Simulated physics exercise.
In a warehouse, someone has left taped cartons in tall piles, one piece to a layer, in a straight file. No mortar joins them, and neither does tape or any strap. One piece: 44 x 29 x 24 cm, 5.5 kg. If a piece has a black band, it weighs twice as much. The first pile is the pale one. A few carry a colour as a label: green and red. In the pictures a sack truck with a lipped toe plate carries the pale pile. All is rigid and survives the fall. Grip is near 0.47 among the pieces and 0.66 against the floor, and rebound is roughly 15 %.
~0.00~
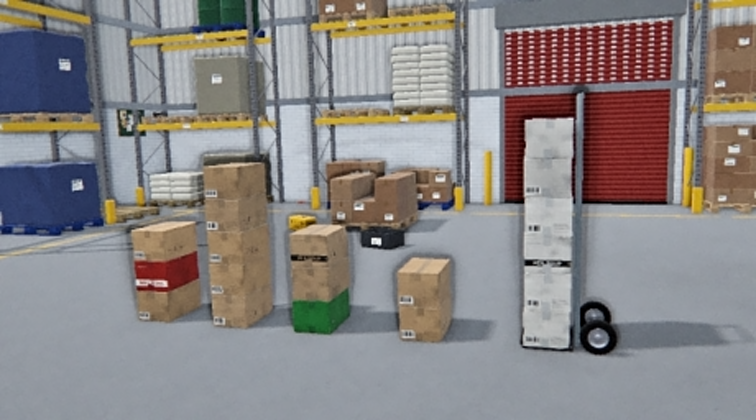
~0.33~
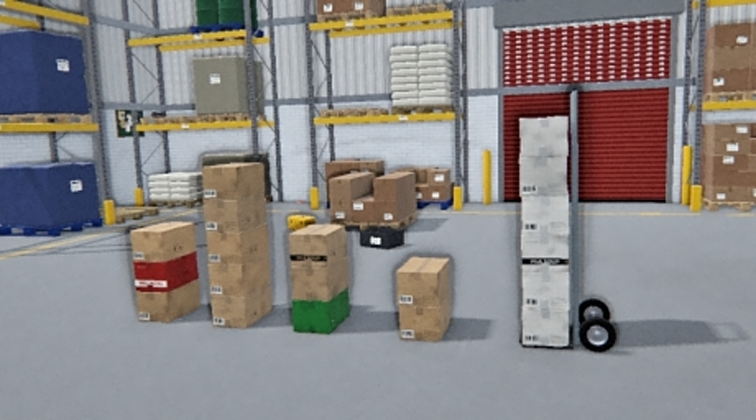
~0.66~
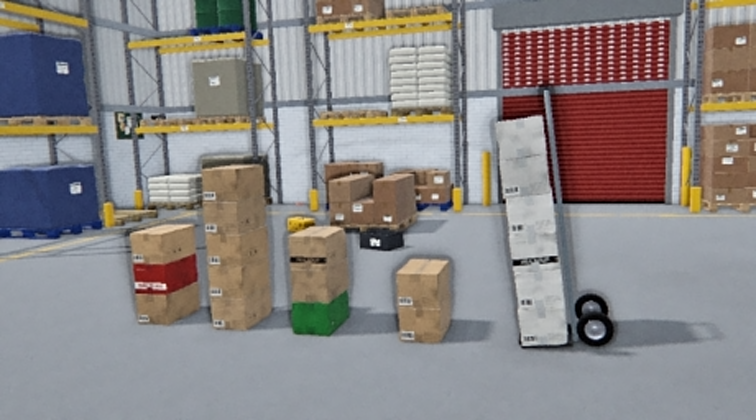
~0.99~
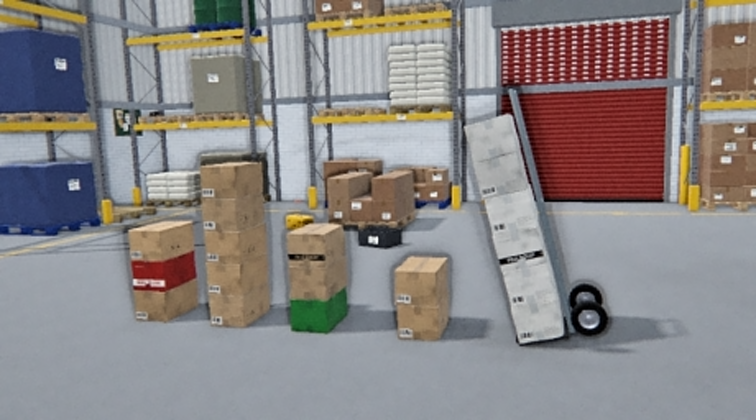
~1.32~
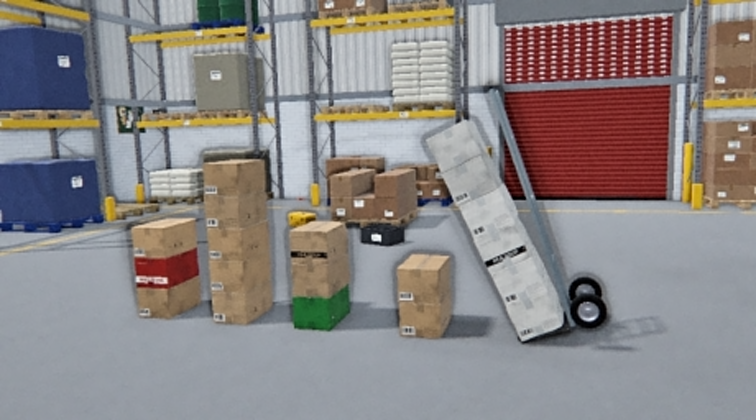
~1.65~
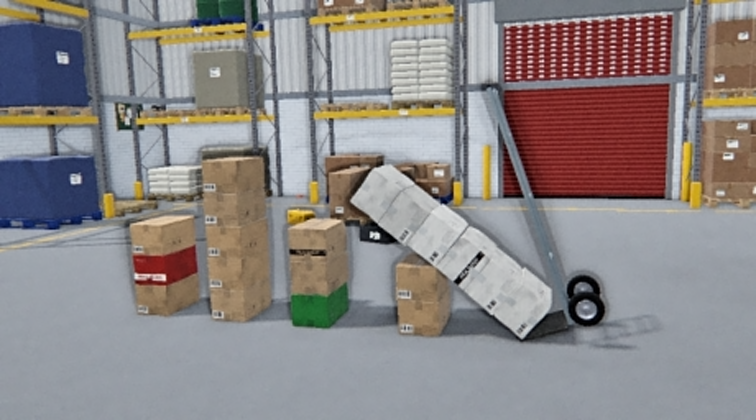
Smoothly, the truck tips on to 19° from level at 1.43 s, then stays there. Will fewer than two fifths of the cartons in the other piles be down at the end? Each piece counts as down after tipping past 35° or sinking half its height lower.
Yes.
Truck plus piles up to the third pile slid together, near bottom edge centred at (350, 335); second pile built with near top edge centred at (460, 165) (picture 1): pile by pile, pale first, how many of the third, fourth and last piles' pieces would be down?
Counts down - third: 3; fourth: 1; last: 0.
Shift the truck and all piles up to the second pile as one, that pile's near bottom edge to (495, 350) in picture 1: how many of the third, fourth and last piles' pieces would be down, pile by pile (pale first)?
Third 0, fourth 0, last 0.
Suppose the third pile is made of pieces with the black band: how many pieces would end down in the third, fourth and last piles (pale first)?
Then the third pile would have 1 down, the fourth 0, and the last 0.
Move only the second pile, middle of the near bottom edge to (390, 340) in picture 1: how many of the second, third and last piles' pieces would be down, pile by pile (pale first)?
Pile tally - second: 0, third: 1, last: 0.
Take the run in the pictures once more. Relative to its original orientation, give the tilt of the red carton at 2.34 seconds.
Near 0 degrees from where it started.
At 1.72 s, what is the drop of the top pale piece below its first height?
50 cm.
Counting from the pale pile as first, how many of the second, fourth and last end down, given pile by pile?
Second 0, fourth 0, last 0.
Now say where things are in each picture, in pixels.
In the first frame (places mark the middle of the side facing us), truck frame (580, 146) 0° forward; red carton (184, 271); green carton (311, 317); the rest undisturbed.
In the second frame, truck frame (575, 144) 1° forward; red carton (183, 271).
In the third frame, truck frame (552, 142) 7° forward, top of the pale pile leaning 7°; red carton (182, 273); the rest undisturbed.
In the fourth frame, truck frame (523, 138) 14° forward, top of the pale pile leaning 14°; red carton (181, 270); the rest undisturbed.
In the fifth frame, truck frame (508, 137) 19° forward, top of the pale pile leaning 25°; red carton (184, 268); the rest undisturbed.
In the sixth frame, truck frame (505, 135) 19° forward, top of the pale pile leaning 53°; red carton (182, 265); green carton (310, 312); the rest undisturbed.
After 1.72 s, 6 of the pale pile down; none of the 13 other cartons down.
After 1.86 s, 6 of the pale pile down; none of the 13 other cartons down, 2 disturbed.
After 2.10 s, 6 of the pale pile down; 1 of the 13 other cartons down.
At rest (2.9 s), 6 of the pale pile down; 1 of the 13 other cartons down; green carton unmoved; red carton unmoved. That is 8 per cent. As the last picture would show them, middles, green carton near (320, 303), red carton near (167, 264).
